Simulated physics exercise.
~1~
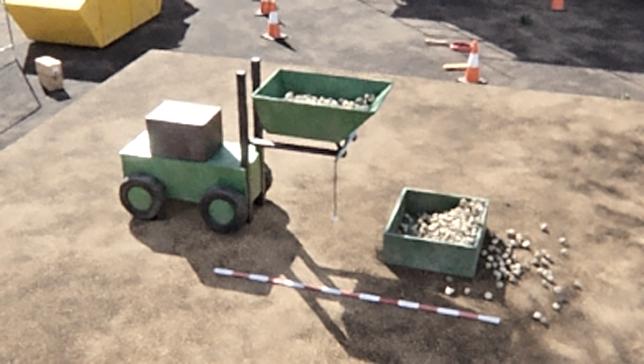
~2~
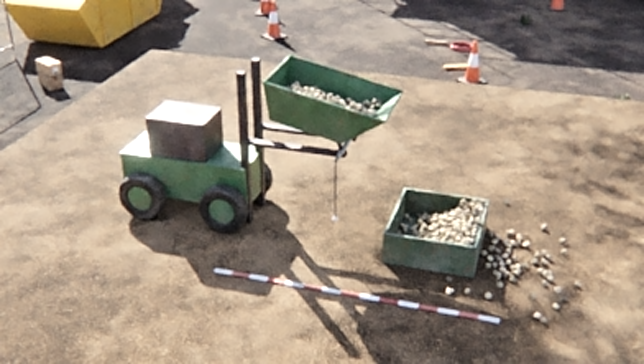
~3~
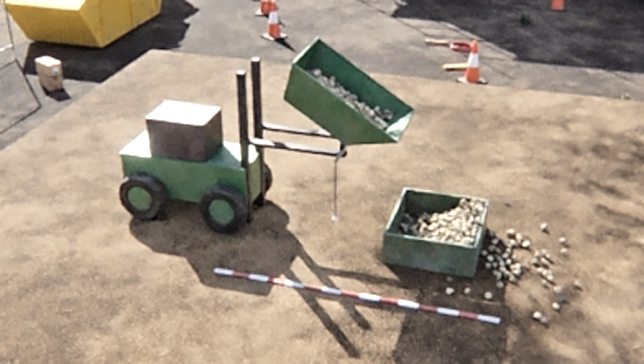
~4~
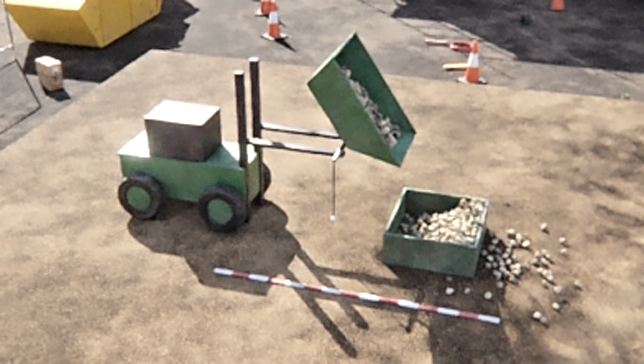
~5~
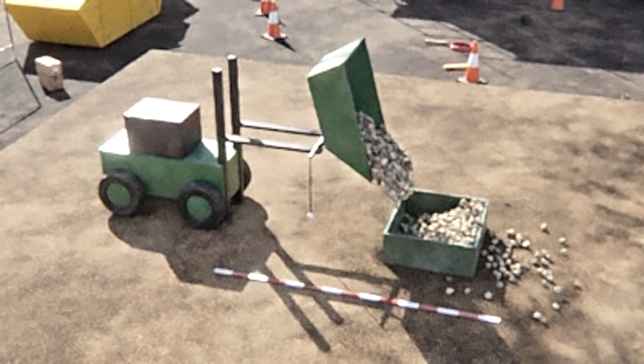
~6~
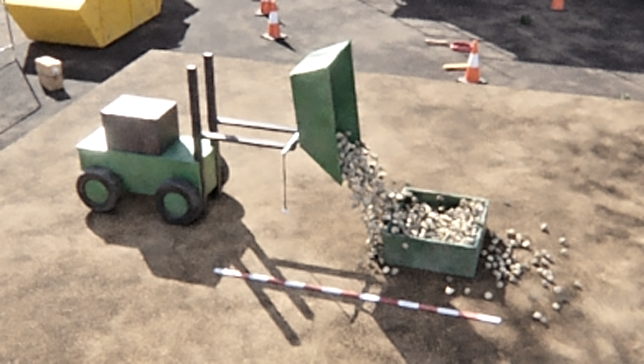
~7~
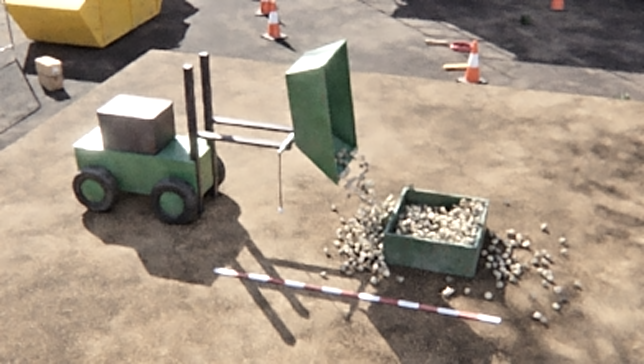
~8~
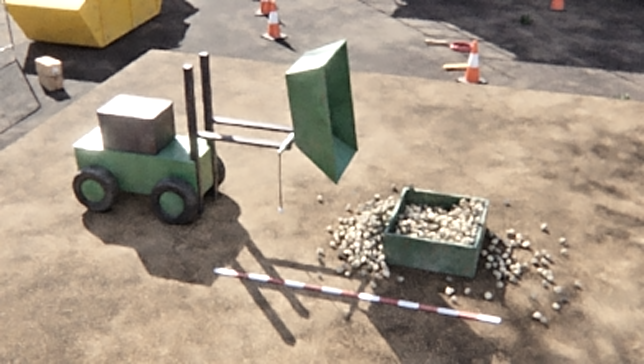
The video shows a small green forklift tipping a raised green skip of pale stones toward a partly filled bin, then rolling back to the left as they pour out. Some land in the bin, many pile on the ground before it, and the emptied skip stays steeply tilted.
